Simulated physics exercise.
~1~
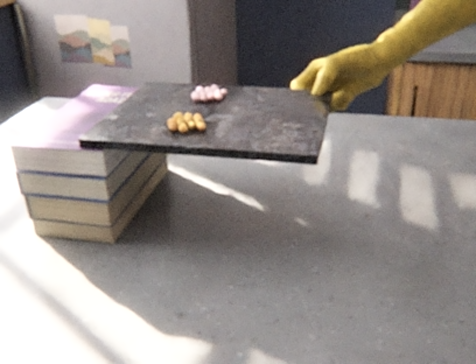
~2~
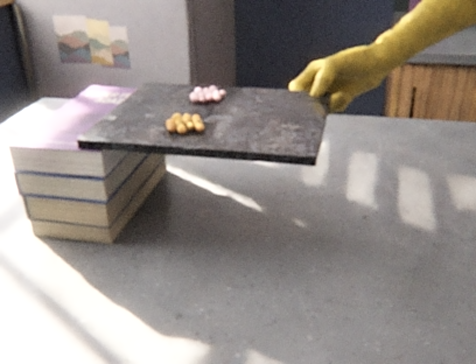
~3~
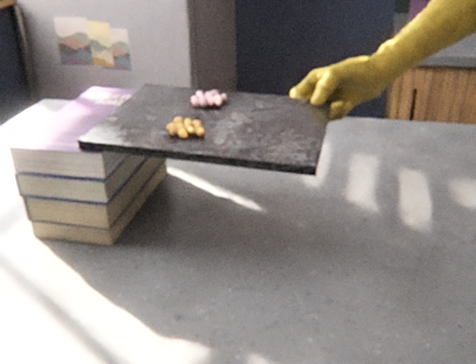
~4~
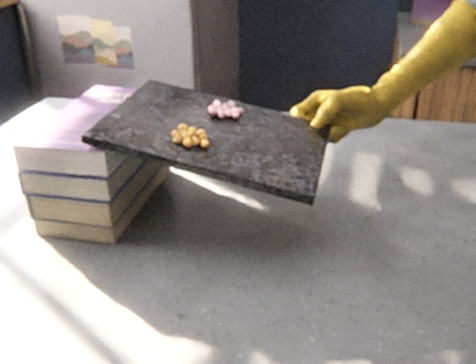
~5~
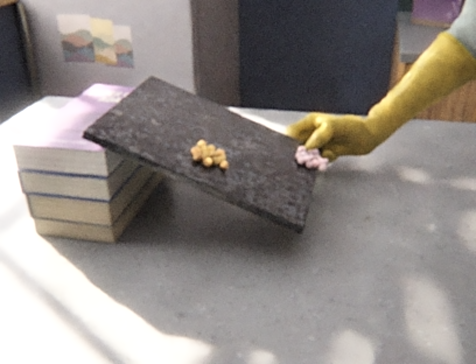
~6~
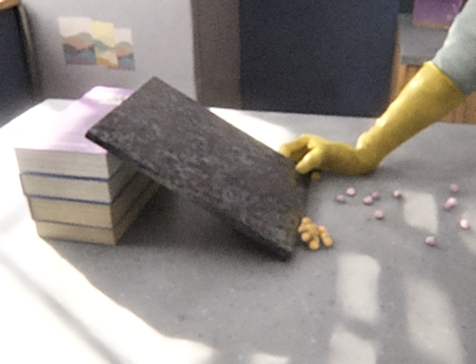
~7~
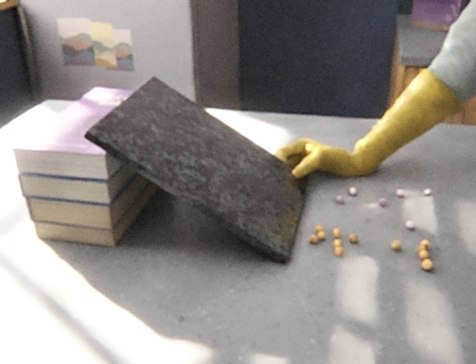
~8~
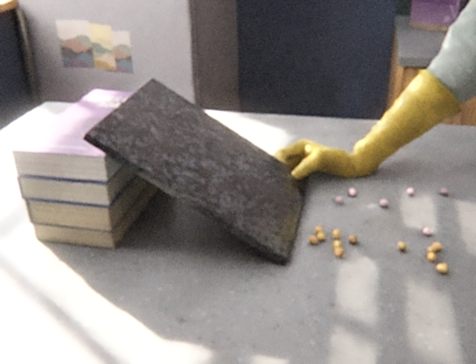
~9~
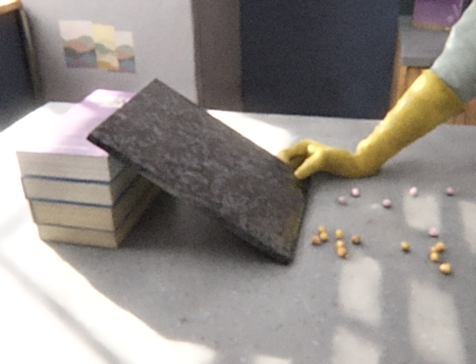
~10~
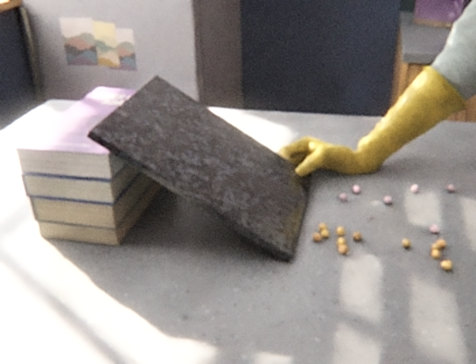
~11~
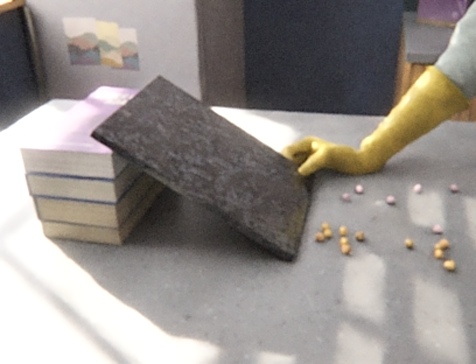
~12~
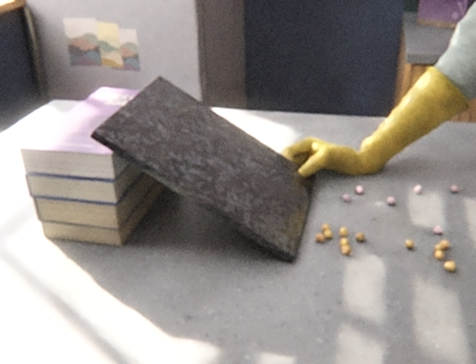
Yellow-gloved hand lowering a dark board from a stack of books, pink and orange balls sliding off and scattering across the counter.
